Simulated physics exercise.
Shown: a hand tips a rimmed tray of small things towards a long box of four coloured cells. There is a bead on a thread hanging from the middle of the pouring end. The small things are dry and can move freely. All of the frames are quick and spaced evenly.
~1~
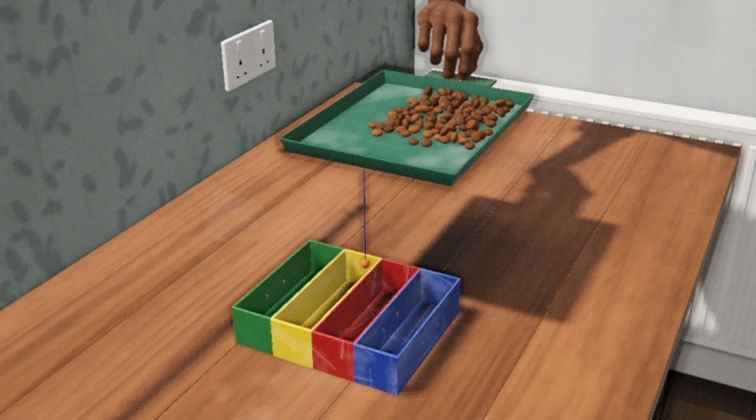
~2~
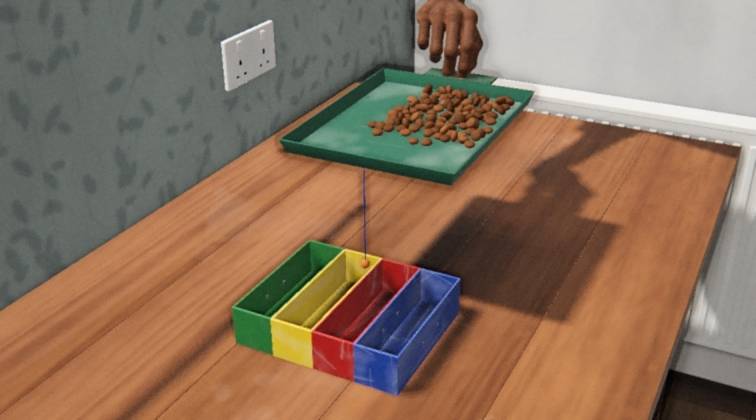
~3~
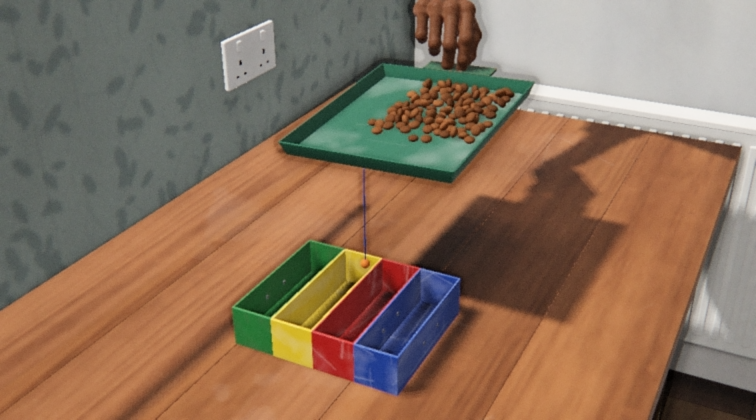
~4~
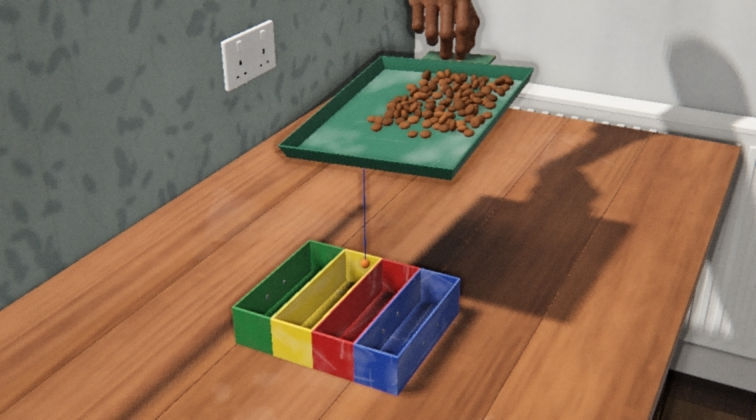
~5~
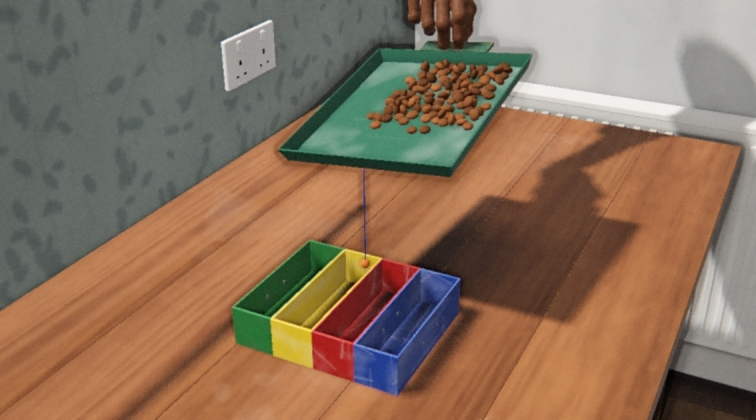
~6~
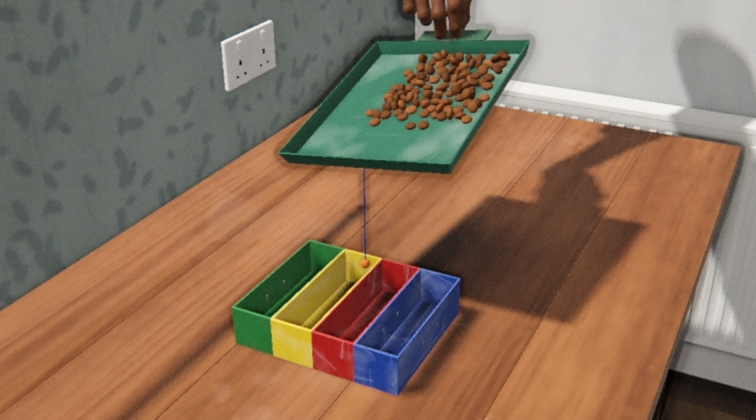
On a wooden table, a hand gradually raised the back of a green tray of brown kibble, tilting it toward a box of green, yellow, red and blue cells while the pieces stayed bunched together.
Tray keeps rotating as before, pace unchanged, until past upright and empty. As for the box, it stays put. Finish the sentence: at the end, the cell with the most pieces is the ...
... Green one.
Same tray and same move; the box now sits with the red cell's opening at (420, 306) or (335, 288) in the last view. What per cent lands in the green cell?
0 and 50 in a hundred.
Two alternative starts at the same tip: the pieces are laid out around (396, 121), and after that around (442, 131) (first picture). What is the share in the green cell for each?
You'd get about 60 per cent first and about 60 per cent second.
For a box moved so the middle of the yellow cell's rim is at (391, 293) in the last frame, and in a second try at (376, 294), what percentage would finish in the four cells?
0 % for the first, 0 % for the second.
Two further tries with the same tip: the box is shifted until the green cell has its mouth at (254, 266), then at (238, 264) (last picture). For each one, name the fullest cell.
Try one goes to the yellow cell; try two goes to the yellow cell.
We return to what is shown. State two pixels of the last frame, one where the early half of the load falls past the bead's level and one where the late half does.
(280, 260), then (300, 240).
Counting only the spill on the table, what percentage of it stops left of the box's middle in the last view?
Reading: Around 100 %.
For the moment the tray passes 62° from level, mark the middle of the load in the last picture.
Check around (310, 164) in the last picture.
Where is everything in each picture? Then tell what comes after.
The first frame shows corners of the pouring end at (286, 137) and (452, 171), level; middle of the load at (446, 118), bits of dog kibble; bead on its thread at (365, 264); green cell at (253, 327); yellow cell at (292, 340); red cell at (333, 353); blue cell at (376, 366).
The second frame shows corners of the pouring end at (286, 138) and (451, 171), level; middle of the load at (446, 116).
The third frame shows corners of the pouring end at (285, 140) and (451, 169), tipped barely, lowest at the left corner; middle of the load at (445, 111).
The fourth frame shows corners of the pouring end at (285, 144) and (450, 166), tipped a little, lowest at the left corner; middle of the load at (445, 104).
The fifth frame shows corners of the pouring end at (285, 147) and (448, 163), tipped a little, lowest at the left corner; middle of the load at (443, 96).
The sixth frame shows corners of the pouring end at (285, 150) and (447, 160), tipped clearly, lowest at the left corner; middle of the load at (442, 89); green cell at (253, 327); yellow cell at (292, 340); red cell at (333, 353); blue cell at (376, 366).
Soon after the last picture, tray tipped steeply; about two thirds on the tray; a stray few in the green cell; about a quarter falling or outside the box.
A little later, tray tipped past a quarter turn; a small part on the tray; about a third in the green cell; a small part in the yellow cell; about half falling or outside the box.
Later still, tray tipped past a quarter turn; about half in the green cell; a small part in the yellow cell; about a third falling or outside the box.
At rest, tray tipped past a quarter turn; about half in the green cell; a small part in the yellow cell; none in the blue cell; none in the red cell; about a third outside the box.
